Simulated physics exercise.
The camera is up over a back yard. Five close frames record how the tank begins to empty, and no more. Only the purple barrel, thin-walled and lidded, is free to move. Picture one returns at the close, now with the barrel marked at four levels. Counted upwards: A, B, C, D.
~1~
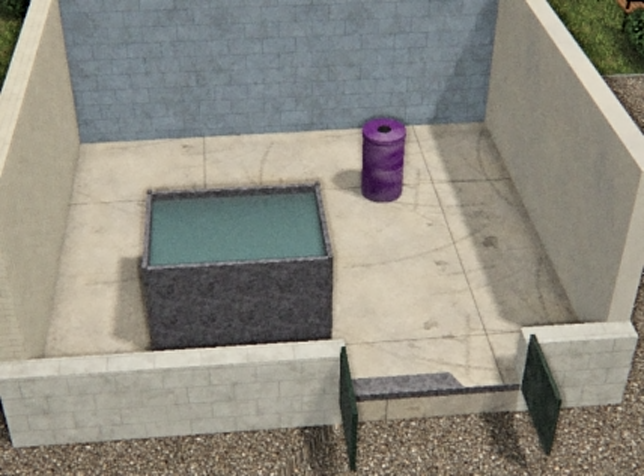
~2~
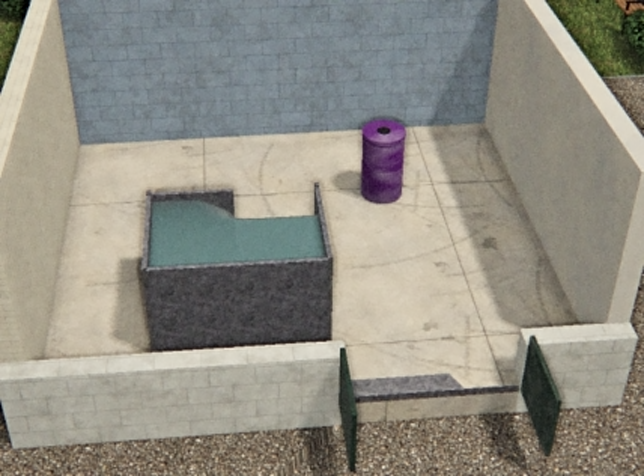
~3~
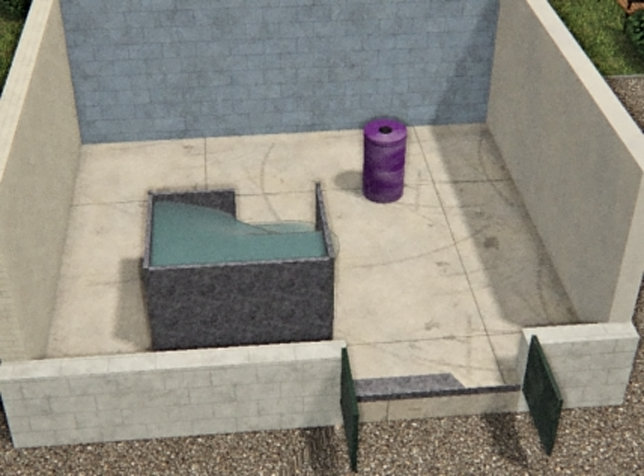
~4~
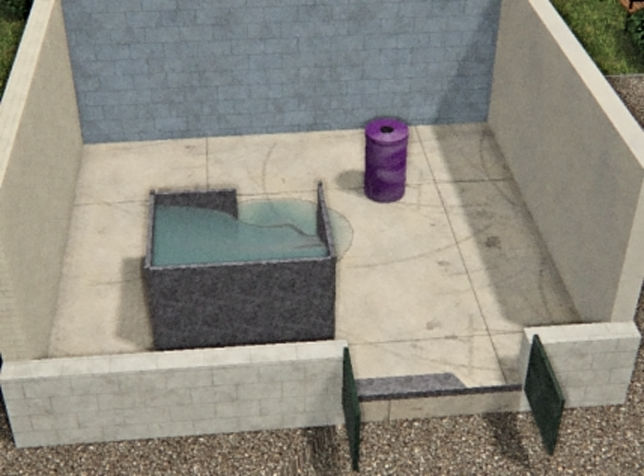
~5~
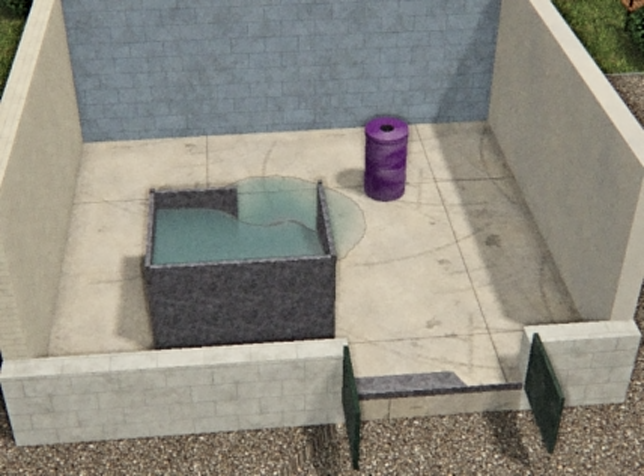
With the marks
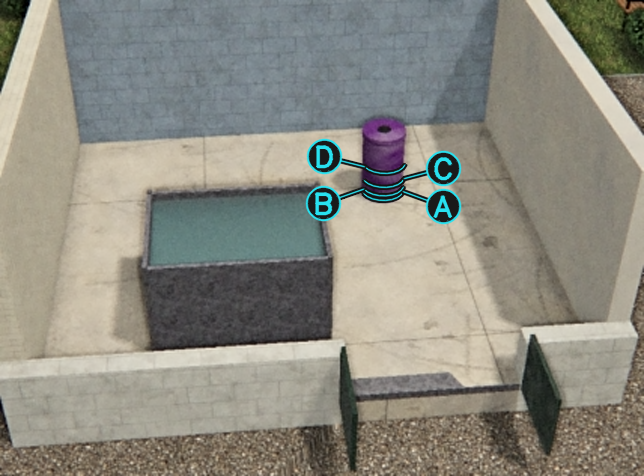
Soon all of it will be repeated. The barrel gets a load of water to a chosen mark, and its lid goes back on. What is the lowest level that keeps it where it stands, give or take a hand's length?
The answer is line D.
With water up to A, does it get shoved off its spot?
Yes, it does.
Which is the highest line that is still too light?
That would be C.
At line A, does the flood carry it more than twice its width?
Yes.
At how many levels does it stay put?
One of them.
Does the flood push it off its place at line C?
Yes, it does.
In cyan, A at (385, 200); B at (385, 195); C at (386, 187); D at (387, 173); from the bottom up A, B, C, D.
With A, it is washed out through the gate.
With B, it is pushed about 3 times its own width away.
With C, it is pushed about its own width away.
With D, it shifts by a finger or two and stays.
